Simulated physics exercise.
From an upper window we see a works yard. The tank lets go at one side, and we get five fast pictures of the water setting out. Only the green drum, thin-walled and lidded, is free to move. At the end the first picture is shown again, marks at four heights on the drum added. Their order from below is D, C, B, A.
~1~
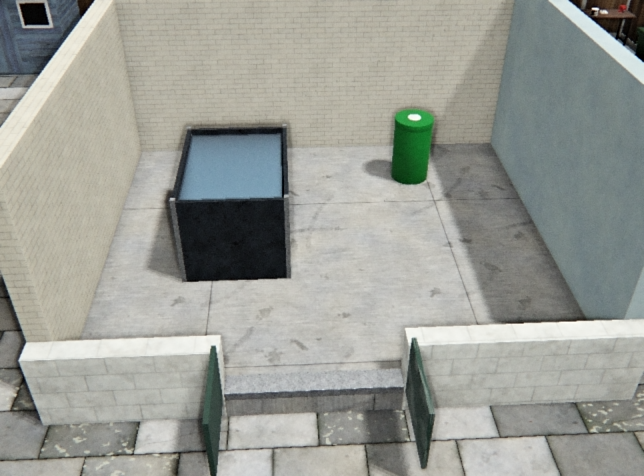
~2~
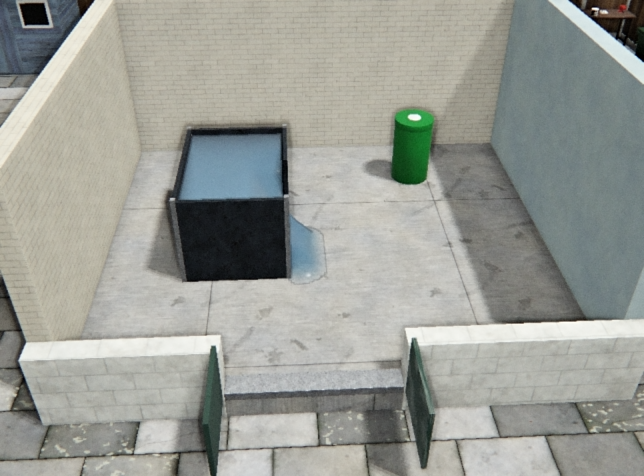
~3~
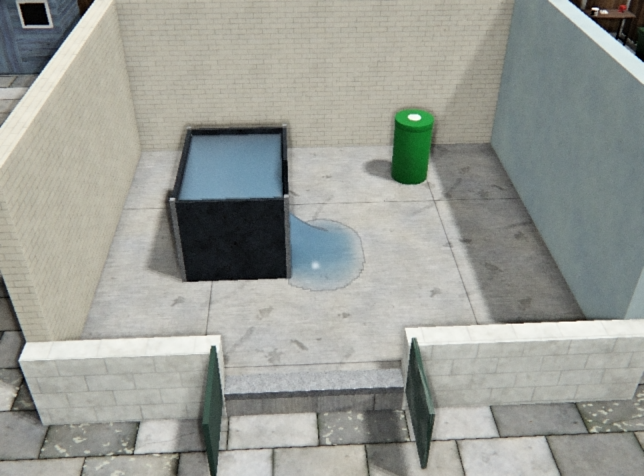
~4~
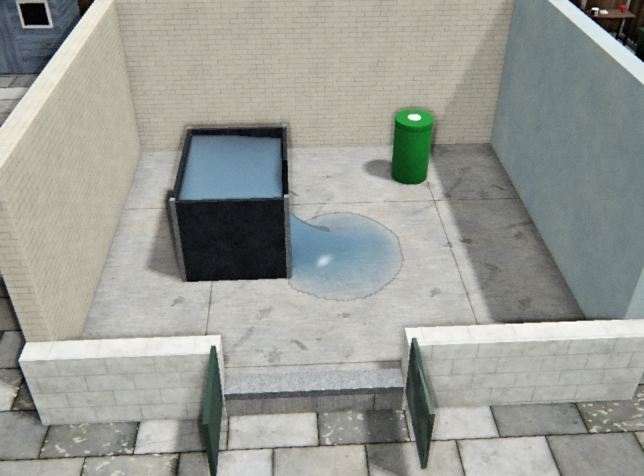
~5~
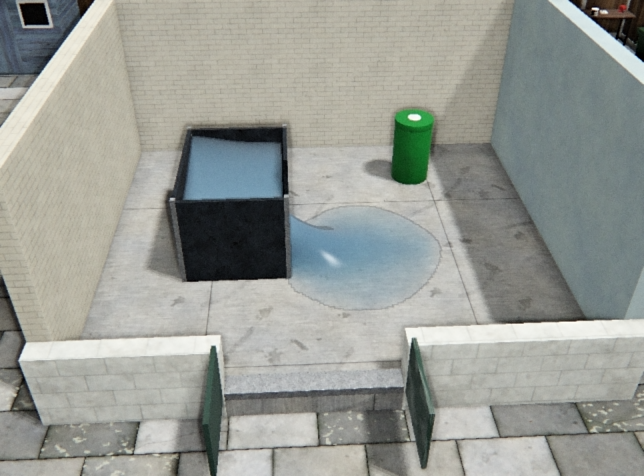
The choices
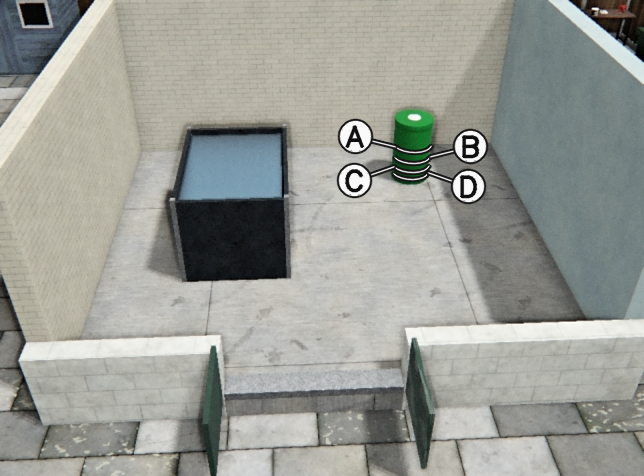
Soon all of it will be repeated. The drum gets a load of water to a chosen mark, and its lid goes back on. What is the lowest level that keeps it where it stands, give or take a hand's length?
Mark C just does it.
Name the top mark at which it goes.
Here it is mark D.
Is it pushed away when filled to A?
No, not at all.
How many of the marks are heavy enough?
Three.
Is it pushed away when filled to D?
Yes.
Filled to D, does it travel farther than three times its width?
No.
On the marked copy, A at (415, 152); B at (414, 163); C at (413, 172); D at (413, 179); from the bottom up D, C, B, A.
If A is chosen, it does not move.
If B is chosen, it does not move.
If C is chosen, it does not move.
If D is chosen, it is pushed about its own width away.
